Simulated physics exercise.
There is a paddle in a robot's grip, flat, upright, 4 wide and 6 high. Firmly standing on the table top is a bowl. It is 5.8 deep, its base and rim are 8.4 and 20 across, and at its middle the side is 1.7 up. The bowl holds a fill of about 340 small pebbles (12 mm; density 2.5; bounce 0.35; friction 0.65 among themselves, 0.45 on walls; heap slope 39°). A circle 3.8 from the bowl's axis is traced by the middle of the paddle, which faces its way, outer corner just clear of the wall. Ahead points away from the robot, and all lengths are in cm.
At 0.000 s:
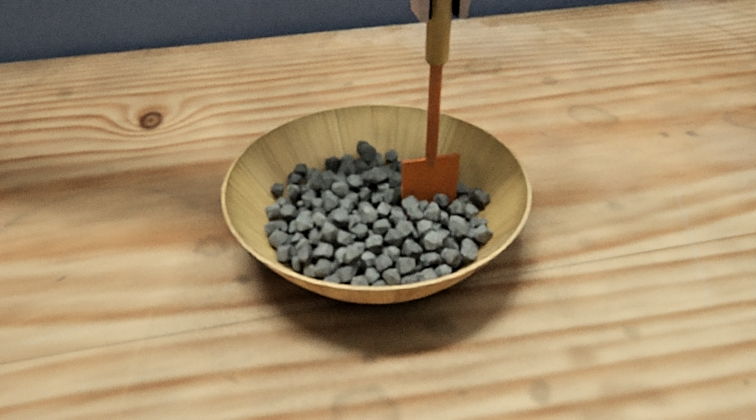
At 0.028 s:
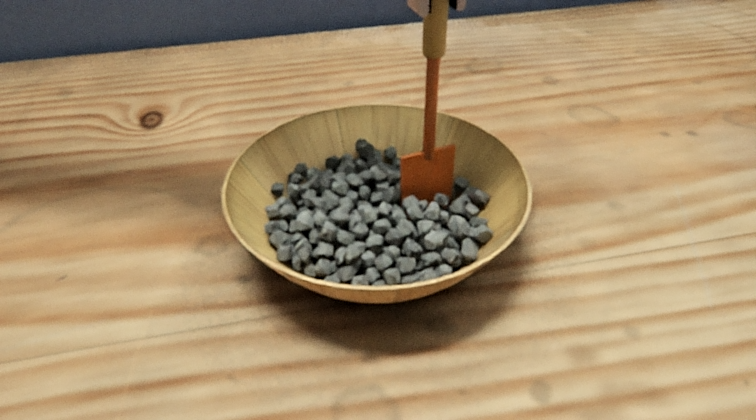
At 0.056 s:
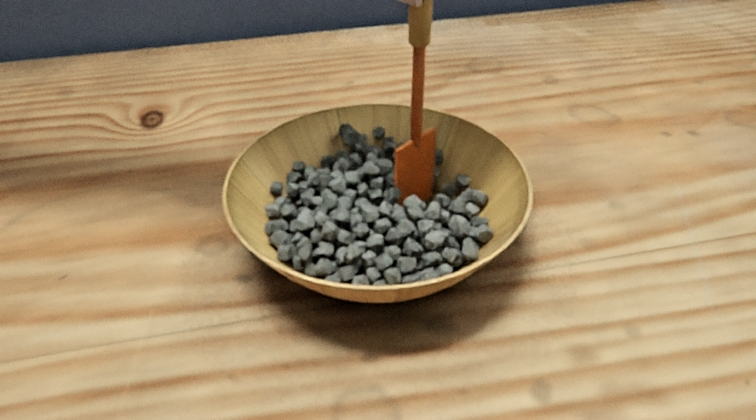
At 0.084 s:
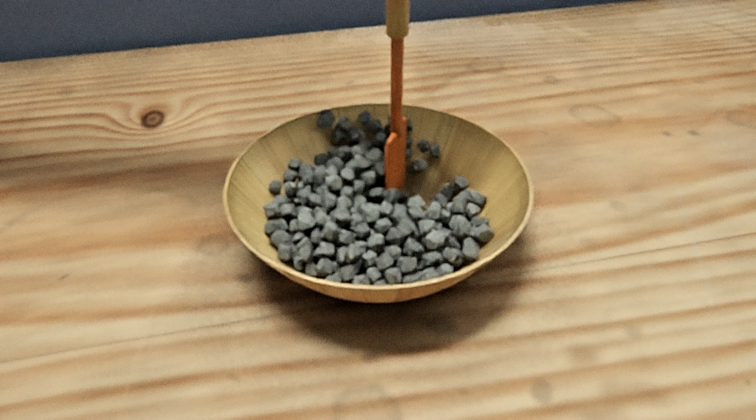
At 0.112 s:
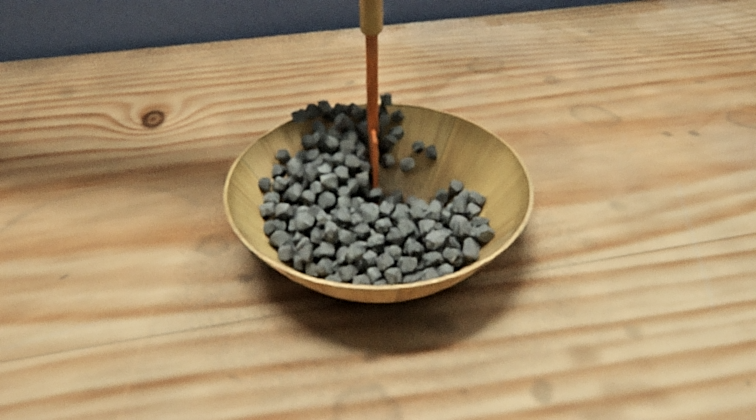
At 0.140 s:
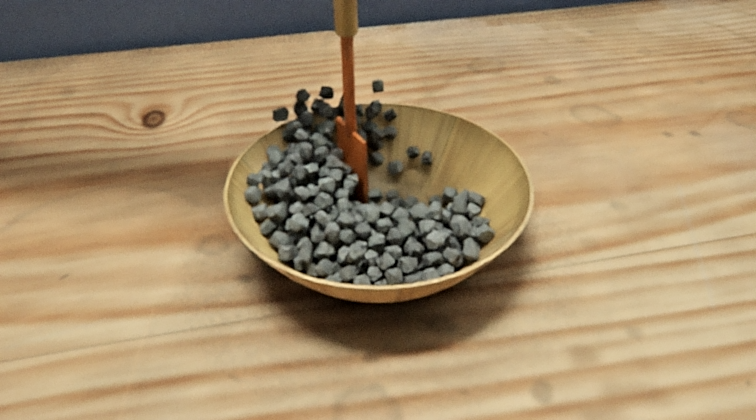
At first, an orange paddle stands in grey pebbles at the right rear of a wooden bowl on a wood-grained table. It sweeps leftward through them, turning edge-on as it moves, and pebbles pile up against the back left wall. By the end, some rise above the rim there, leaving bare bowl behind the paddle.
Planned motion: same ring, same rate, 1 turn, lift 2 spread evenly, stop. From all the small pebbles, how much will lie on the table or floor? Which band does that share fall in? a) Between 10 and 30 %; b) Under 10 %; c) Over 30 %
a, between 10 and 30 %.
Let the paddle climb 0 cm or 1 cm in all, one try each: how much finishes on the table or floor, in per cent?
30 % and 20 %.
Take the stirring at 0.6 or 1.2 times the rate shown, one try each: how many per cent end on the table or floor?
I'd expect about 5 per cent, then about 25 per cent.
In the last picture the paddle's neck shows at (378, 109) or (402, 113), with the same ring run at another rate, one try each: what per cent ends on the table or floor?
Near 10 in a hundred for the first and near 0 in a hundred for the second.
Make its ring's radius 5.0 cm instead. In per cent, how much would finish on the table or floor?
It would come to about 25 per cent.
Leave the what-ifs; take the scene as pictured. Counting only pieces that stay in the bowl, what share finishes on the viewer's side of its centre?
About 50 per cent.
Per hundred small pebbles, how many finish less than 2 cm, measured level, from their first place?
Roughly 10 percent.
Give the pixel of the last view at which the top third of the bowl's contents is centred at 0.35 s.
In the last picture it sits around (447, 229).
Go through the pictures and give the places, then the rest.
In the first frame, paddle neck at (432, 139), 0° round; upper third of the load around (368, 211), from x 270 to 480, top at y 150; 338 in the bowl.
In the second frame, paddle neck at (430, 132), 9° round; upper third of the load around (368, 210), from x 270 to 485, top at y 145.
In the third frame, paddle neck at (417, 120), 32° round; upper third of the load around (370, 198), from x 270 to 485, top at y 130.
In the fourth frame, paddle neck at (396, 111), 58° round; upper third of the load around (361, 187), from x 270 to 485, top at y 120.
In the fifth frame, paddle neck at (373, 108), 83° round; upper third of the load around (344, 174), from x 265 to 485, top at y 100.
In the sixth frame, paddle neck at (350, 110), 108° round; upper third of the load around (325, 171), from x 255 to 485, top at y 85; 337 in the bowl, 1 in flight or on the tool.
After 0.24 s, 202° round, highest piece 9 above the table; 317 in the bowl, 3 on the table or floor, 18 in flight or on the tool.
After 0.35 s, 295° round, highest piece 9 above the table; 286 in the bowl, 27 on the table or floor, 25 in flight or on the tool.
After 0.60 s, 0° round, highest piece 6 above the table; 269 in the bowl, 69 on the table or floor.
After 1.30 s, 0° round, highest piece 5 above the table; 269 in the bowl, 69 on the table or floor.
At rest, 269 in the bowl, 69 on the table or floor. That is 20 % on the table or floor.
